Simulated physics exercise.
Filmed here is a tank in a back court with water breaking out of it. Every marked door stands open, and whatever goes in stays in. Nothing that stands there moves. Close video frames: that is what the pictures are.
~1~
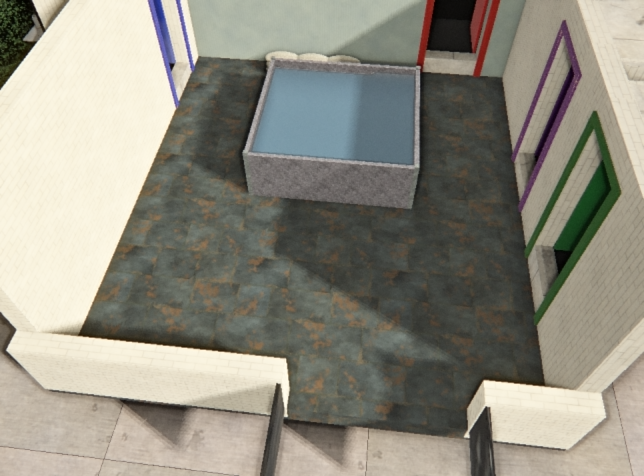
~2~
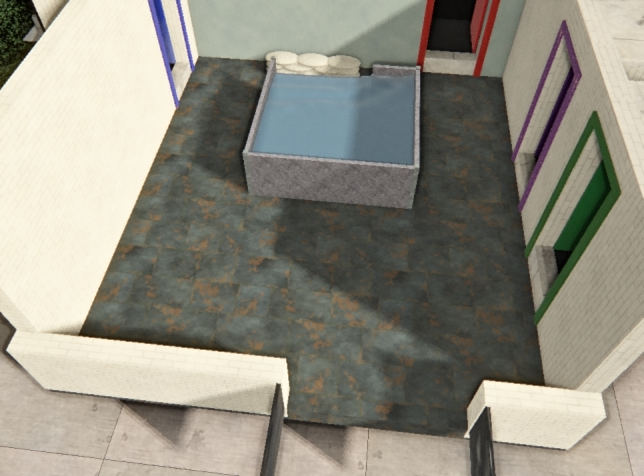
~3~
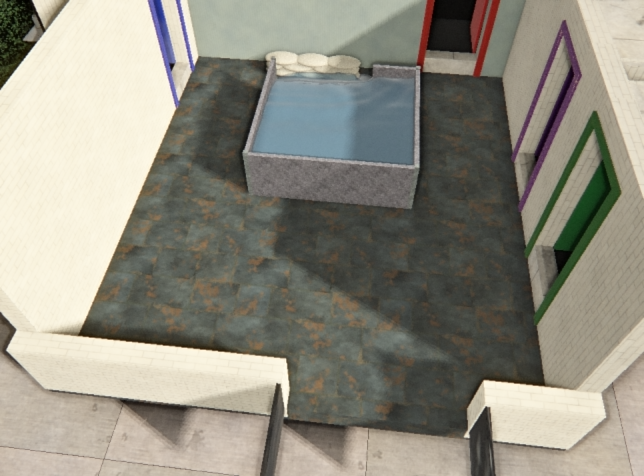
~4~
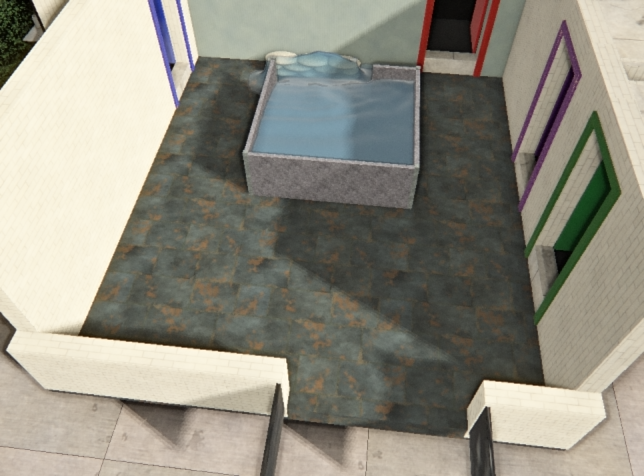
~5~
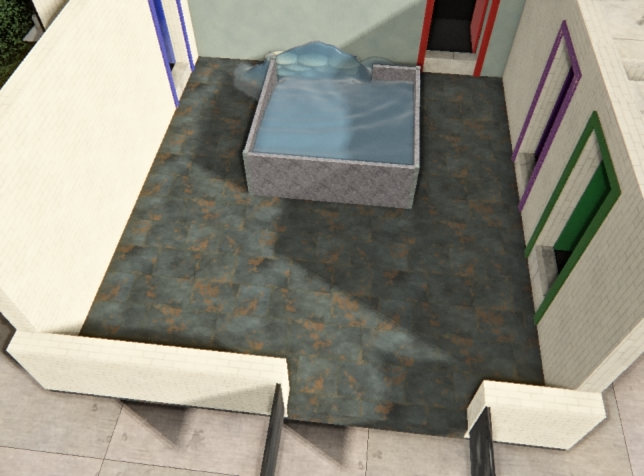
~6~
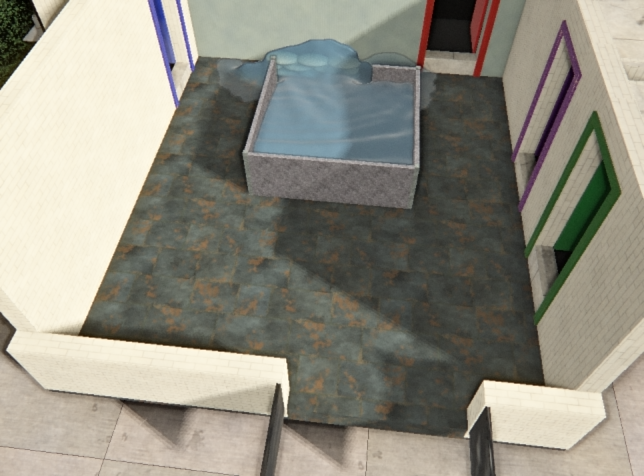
A stone tank of still blue water ripples, then water spills out over its far side.
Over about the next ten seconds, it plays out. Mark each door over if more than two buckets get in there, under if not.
Purple door - under; green door - under; red door - under; blue door - over.
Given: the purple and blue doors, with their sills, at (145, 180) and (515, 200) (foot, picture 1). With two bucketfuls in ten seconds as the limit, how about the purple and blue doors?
The purple door comes up short, and the blue door comes up short too.
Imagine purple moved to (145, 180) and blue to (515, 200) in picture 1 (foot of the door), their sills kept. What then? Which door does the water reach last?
The door marked green comes last.
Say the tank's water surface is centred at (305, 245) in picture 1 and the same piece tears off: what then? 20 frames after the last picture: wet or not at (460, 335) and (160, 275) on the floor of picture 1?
Parched, parched.
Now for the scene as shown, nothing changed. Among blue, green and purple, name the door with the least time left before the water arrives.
If you ask me, it's the blue door.
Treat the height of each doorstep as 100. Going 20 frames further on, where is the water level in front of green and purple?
Approx. 10 % followed by 40 %.
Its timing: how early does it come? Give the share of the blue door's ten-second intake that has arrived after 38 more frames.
It works out at roughly 100 percent of the ten-second total.
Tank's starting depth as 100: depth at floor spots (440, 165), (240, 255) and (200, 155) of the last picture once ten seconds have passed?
Respectively near 4, 8 and 6 per cent.
A moment on, water covers 25 % of the floor; the purple door not reached, the green door not reached, the red door wet at the sill, nothing in, the blue door wet at the sill, nothing in.
Next, water covers 30 % of the floor; the purple door wet at the sill, nothing in, the green door not reached, the red door wet at the sill, nothing in, the blue door over two buckets in.
Then, water covers 70 % of the floor; the purple door wet at the sill, nothing in, the green door wet at the sill, nothing in, the red door wet at the sill, nothing in, the blue door far over two buckets in.
Later, water covers 90 % of the floor; the purple door wet at the sill, nothing in, the green door wet at the sill, nothing in, the red door wet at the sill, nothing in, the blue door far over two buckets in.
In the end, water covers 95 % of the floor; the purple door wet at the sill, nothing in, the green door wet at the sill, nothing in, the red door wet at the sill, nothing in, the blue door far over two buckets in.
